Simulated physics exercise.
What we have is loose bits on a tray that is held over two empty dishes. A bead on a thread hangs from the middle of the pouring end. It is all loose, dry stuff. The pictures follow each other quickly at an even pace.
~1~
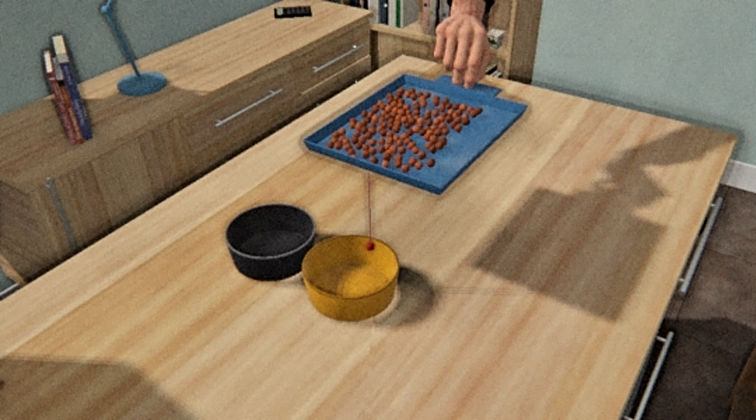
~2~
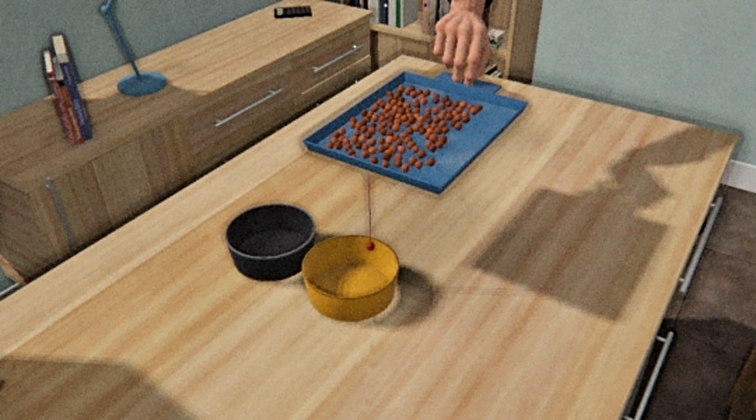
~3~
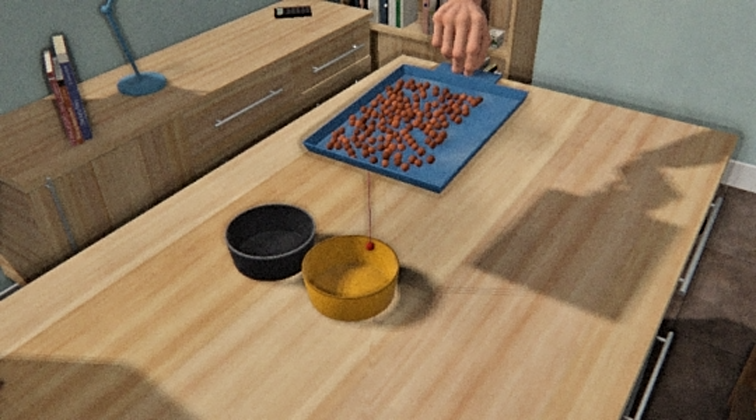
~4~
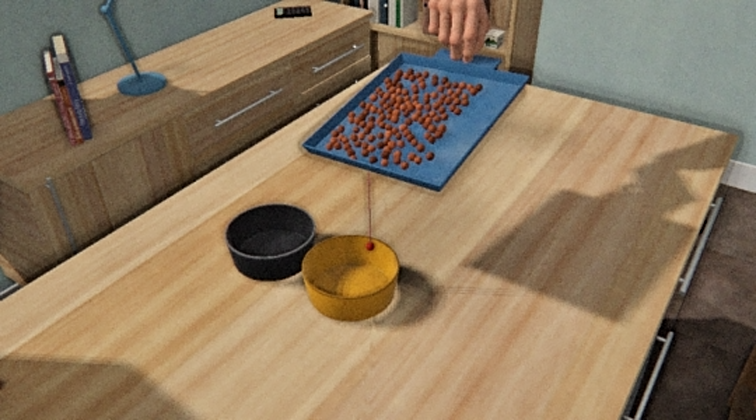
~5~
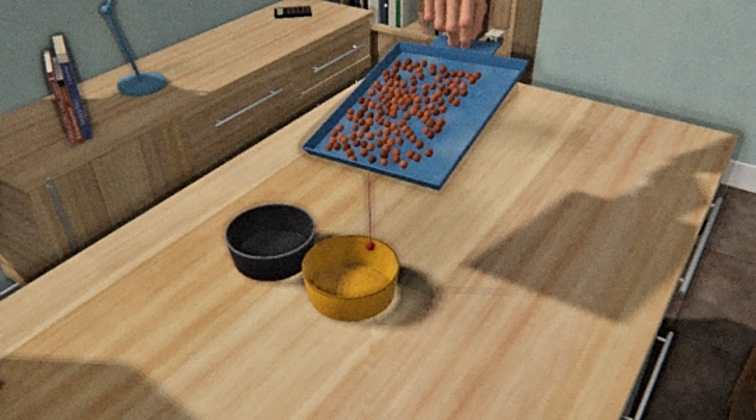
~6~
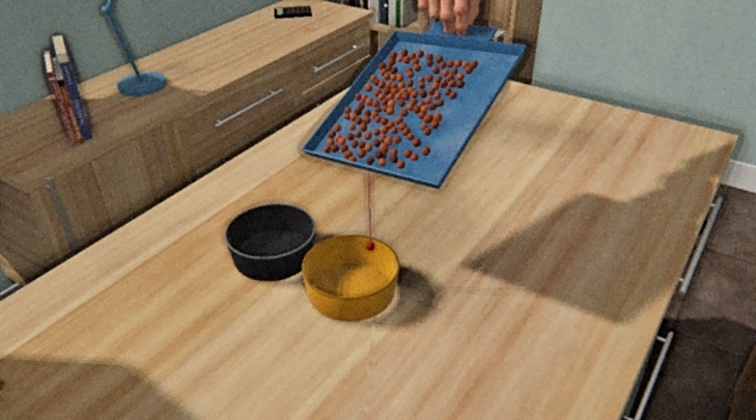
A blue tray of small reddish-brown pellets tilting gradually as a hand raises its far end above black and yellow dishes.
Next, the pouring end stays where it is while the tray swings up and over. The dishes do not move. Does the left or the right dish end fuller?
The right dish gets more.
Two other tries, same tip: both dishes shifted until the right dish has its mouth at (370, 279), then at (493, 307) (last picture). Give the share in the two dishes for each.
In turn 90 and 10 in a hundred.
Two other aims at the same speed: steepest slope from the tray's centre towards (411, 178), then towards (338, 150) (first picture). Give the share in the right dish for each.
The first gives 20 %, the second 30 %.
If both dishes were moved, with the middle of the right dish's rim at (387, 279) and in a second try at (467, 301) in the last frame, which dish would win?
The first try: The left dish. The second: The left dish.
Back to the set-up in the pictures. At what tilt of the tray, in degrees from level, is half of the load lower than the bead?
At some 110 degrees.
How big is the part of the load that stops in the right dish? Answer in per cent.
It comes to 50 per cent or so.
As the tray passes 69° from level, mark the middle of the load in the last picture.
Near (348, 128).
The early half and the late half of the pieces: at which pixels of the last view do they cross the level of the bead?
First near (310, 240), later near (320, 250).
Just after the last frame, tray tipped steeply; almost all on the tray; just a few in the air.
A moment on, tray tipped past a quarter turn; about a tenth on the tray; roughly a quarter in the right dish; roughly a quarter in the left dish; about a tenth outside both; roughly a third in the air.
Further on, tray tipped past a quarter turn; roughly half in the right dish; roughly a quarter in the left dish; roughly a quarter outside both.
When it is over, tray tipped past a quarter turn; roughly half in the right dish; roughly a quarter in the left dish; roughly a quarter outside both.
